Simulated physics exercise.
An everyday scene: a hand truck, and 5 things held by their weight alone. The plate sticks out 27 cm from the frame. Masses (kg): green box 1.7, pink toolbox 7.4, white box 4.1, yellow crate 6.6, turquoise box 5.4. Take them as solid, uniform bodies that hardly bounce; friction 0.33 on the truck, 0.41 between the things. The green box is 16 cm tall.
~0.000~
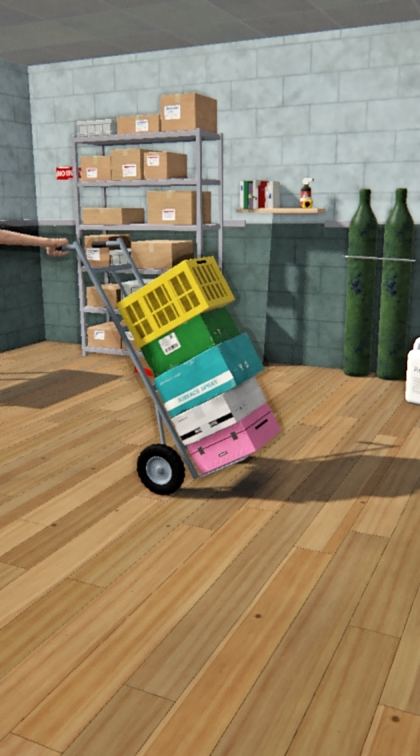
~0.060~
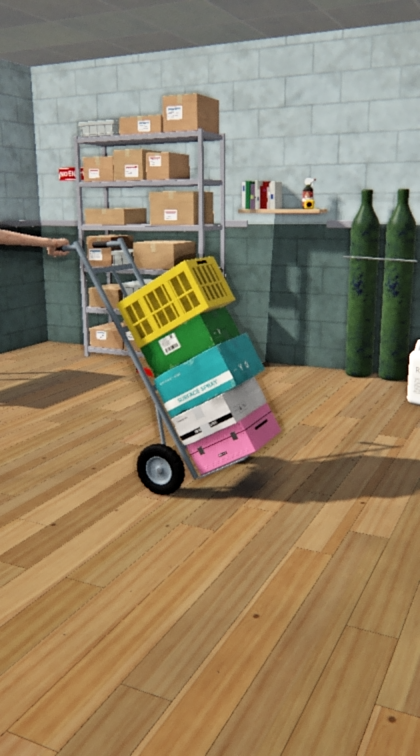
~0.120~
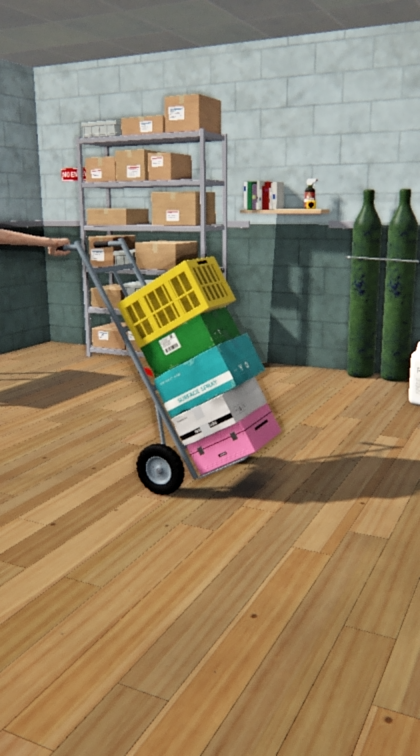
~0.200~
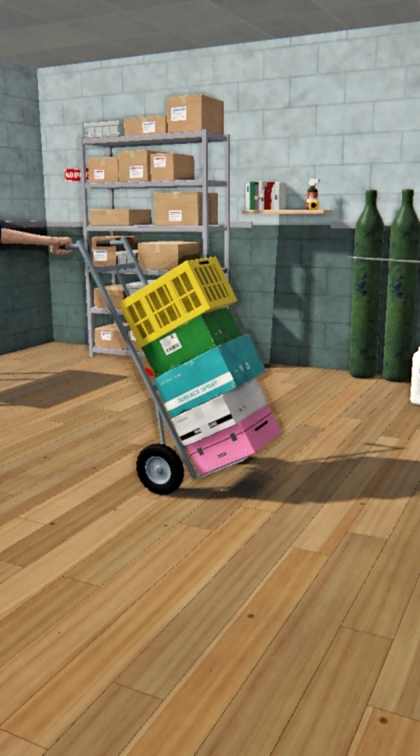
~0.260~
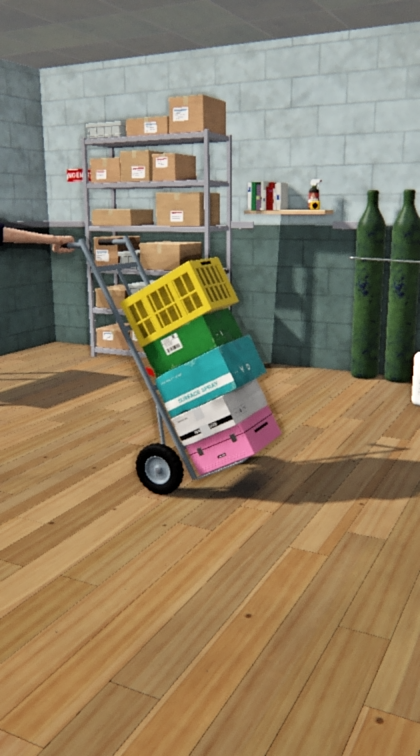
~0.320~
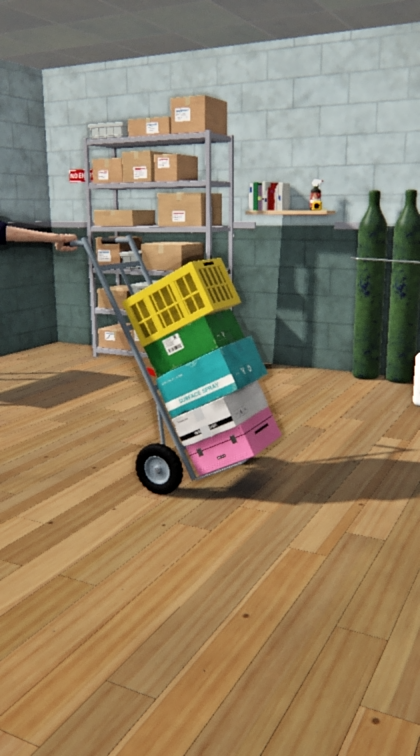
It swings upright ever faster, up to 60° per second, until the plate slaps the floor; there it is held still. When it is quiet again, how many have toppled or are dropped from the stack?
Lost: Zero.
After 1.02 s, truck upright.
After 1.42 s, truck upright; green box tipped 5° from how it sat near (253, 367); pink toolbox tipped 5° from how it sat near (239, 467); yellow crate tipped 5° from how it sat.
At rest (2.0 s), all 5 in place, give or take 10 cm. In the last view, green box near (243, 367), pink toolbox near (238, 469).
